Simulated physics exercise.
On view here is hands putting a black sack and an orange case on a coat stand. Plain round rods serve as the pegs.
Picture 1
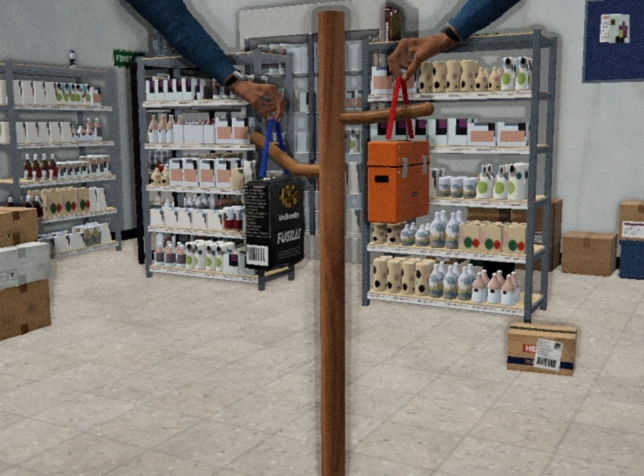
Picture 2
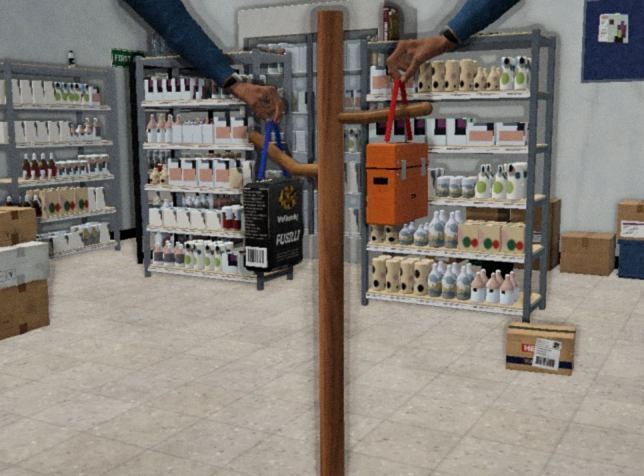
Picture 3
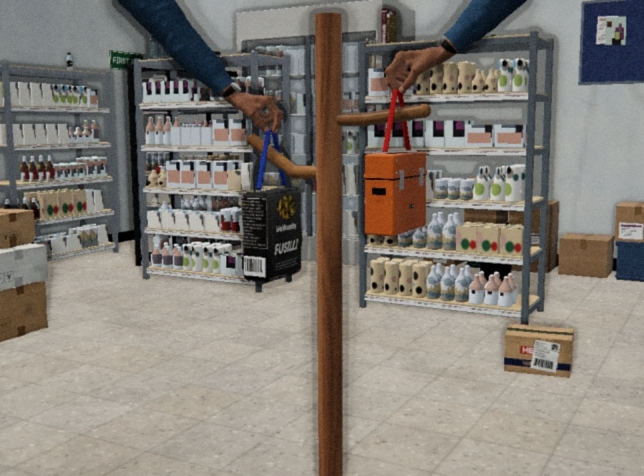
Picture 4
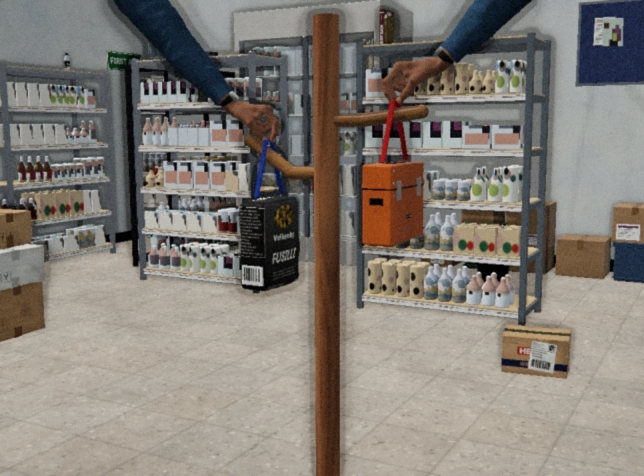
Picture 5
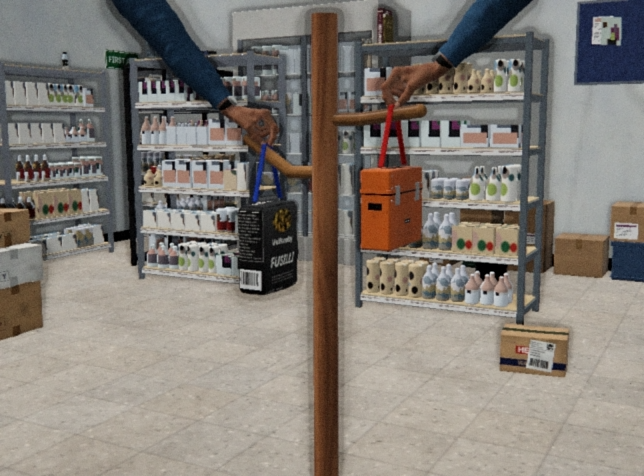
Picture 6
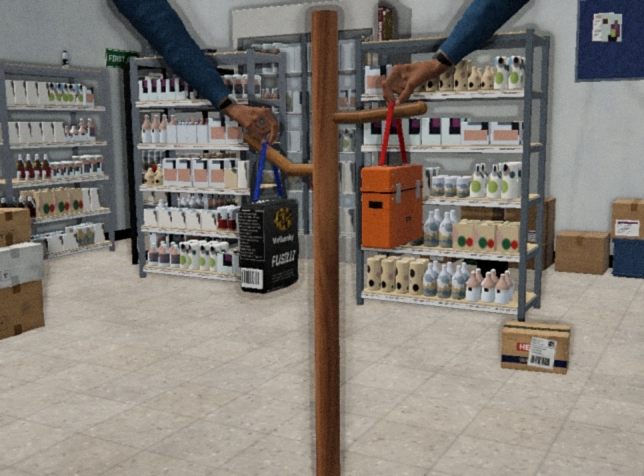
Two hands held a black sack and an orange case by their straps at the pegs of a wooden coat stand, lowering both slightly before keeping them nearly still.
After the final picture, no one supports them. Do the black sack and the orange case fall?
Black sack: No, orange case: No.
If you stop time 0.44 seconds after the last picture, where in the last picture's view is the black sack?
Around (304, 264).
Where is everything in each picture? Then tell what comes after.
The first frame shows black sack (275, 223); orange case (400, 180); left peg tip (256, 138); right peg tip (427, 109).
The second frame shows black sack (274, 225); orange case (398, 182).
The third frame shows black sack (272, 234); orange case (397, 192).
The fourth frame shows black sack (270, 243); orange case (394, 202).
The fifth frame shows black sack (269, 247); orange case (392, 207).
The sixth frame shows black sack (269, 245); orange case (393, 204); left peg tip (249, 137), pointing up; right peg tip (421, 108), about level.
Then, 0.44 s after the last picture, black sack hanging near (304, 265); orange case hanging near (392, 206).
Then, 0.94 s after the last picture, black sack hanging near (318, 269); orange case hanging near (392, 206).
At rest, black sack hanging near (321, 270); orange case hanging near (391, 206). The black sack remains on its peg and the orange case stays hanging.
